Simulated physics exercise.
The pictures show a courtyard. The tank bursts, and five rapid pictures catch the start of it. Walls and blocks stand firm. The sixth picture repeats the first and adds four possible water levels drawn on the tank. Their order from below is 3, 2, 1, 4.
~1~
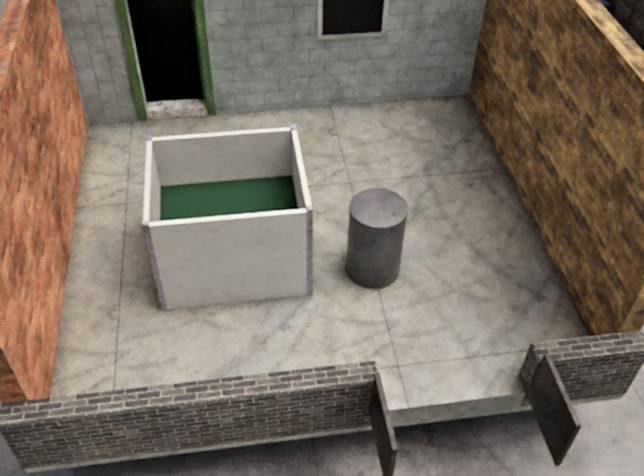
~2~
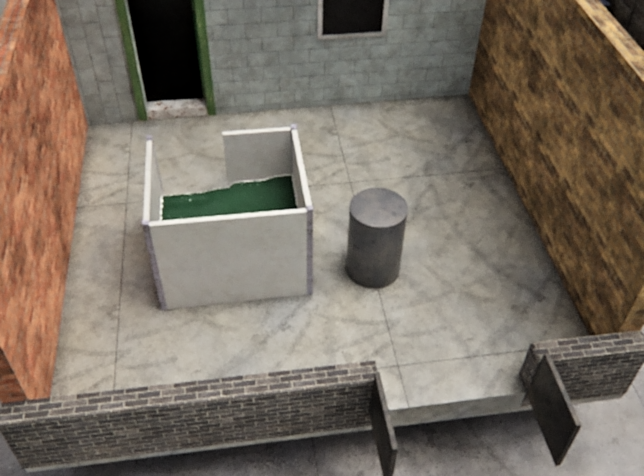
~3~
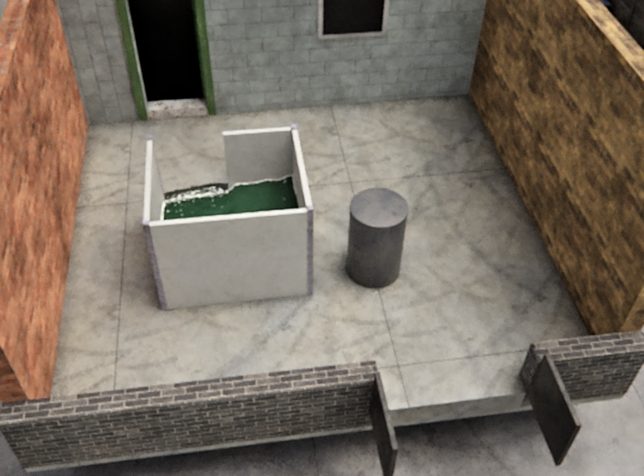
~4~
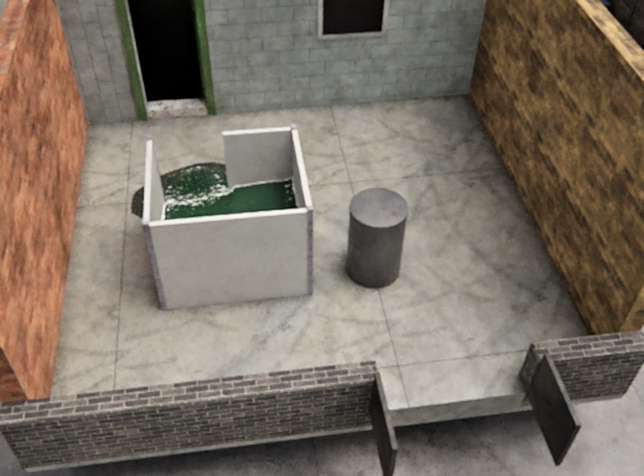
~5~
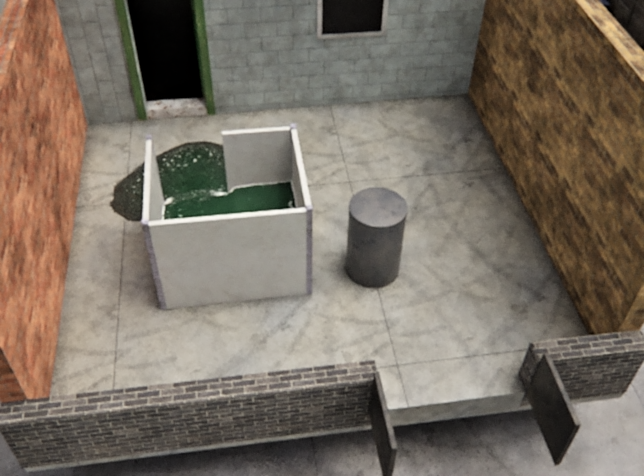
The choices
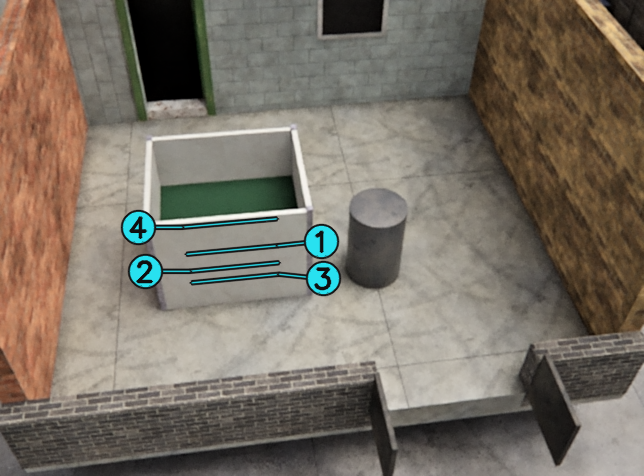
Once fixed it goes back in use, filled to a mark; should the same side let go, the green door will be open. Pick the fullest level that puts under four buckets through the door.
Take 3.
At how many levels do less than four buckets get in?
One.
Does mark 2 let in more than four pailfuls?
Yes, it does.
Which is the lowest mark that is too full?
2.
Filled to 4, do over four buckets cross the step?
Yes, it does.
In cyan, 1 at (232, 249); 2 at (234, 266); 3 at (235, 278); 4 at (229, 223); from the bottom up 3, 2, 1, 4.
Choosing 1, dozens of bucketfuls pour in.
Choosing 2, about 9 bucketfuls get in.
Choosing 3, a bucket or two gets in.
Choosing 4, dozens of bucketfuls pour in.
